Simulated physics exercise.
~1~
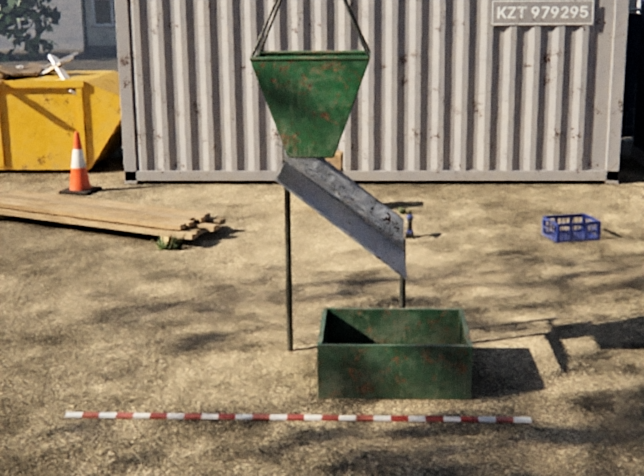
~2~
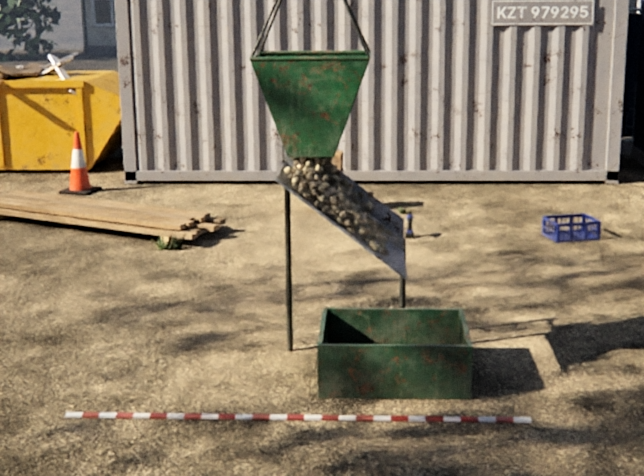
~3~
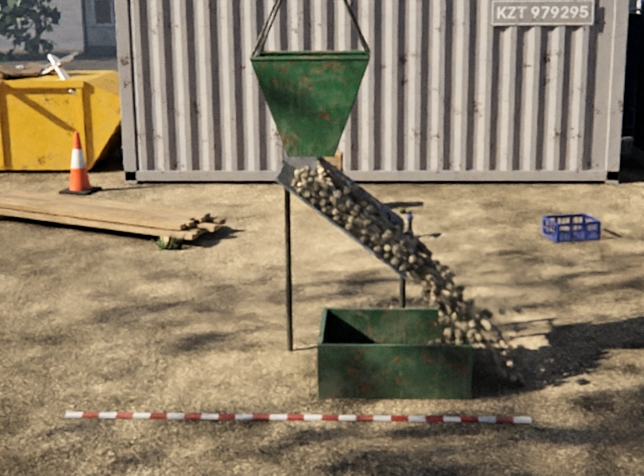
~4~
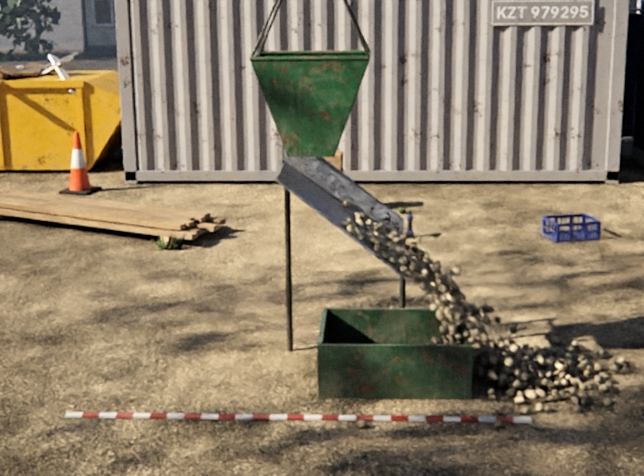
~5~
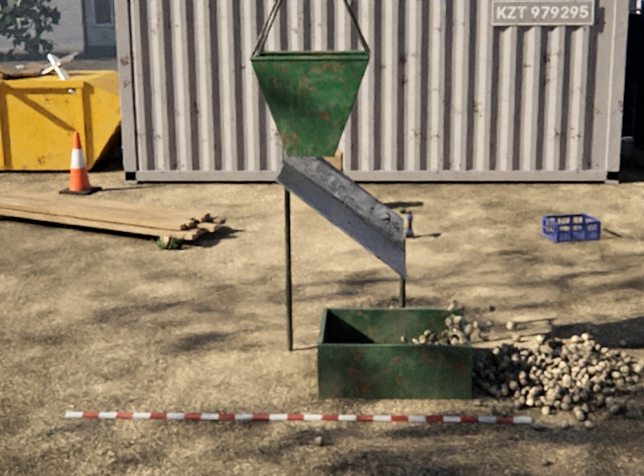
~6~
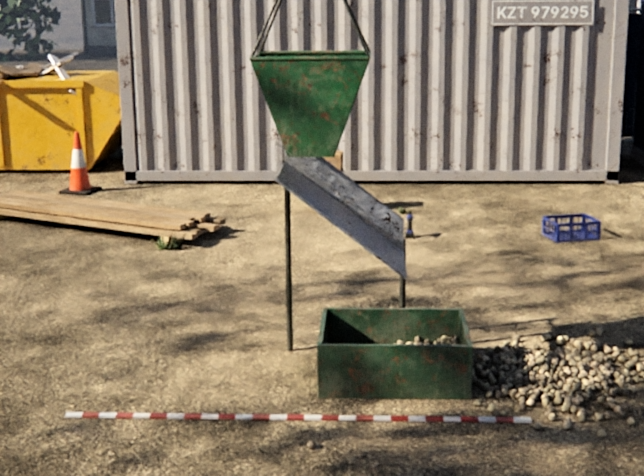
In a sunny yard before a ribbed container, round stones dropped from a hanging green skip onto a sloping steel chute, slid down to the right and poured off; some landed in the green bin, but slightly more ended heaped on the ground to its right.
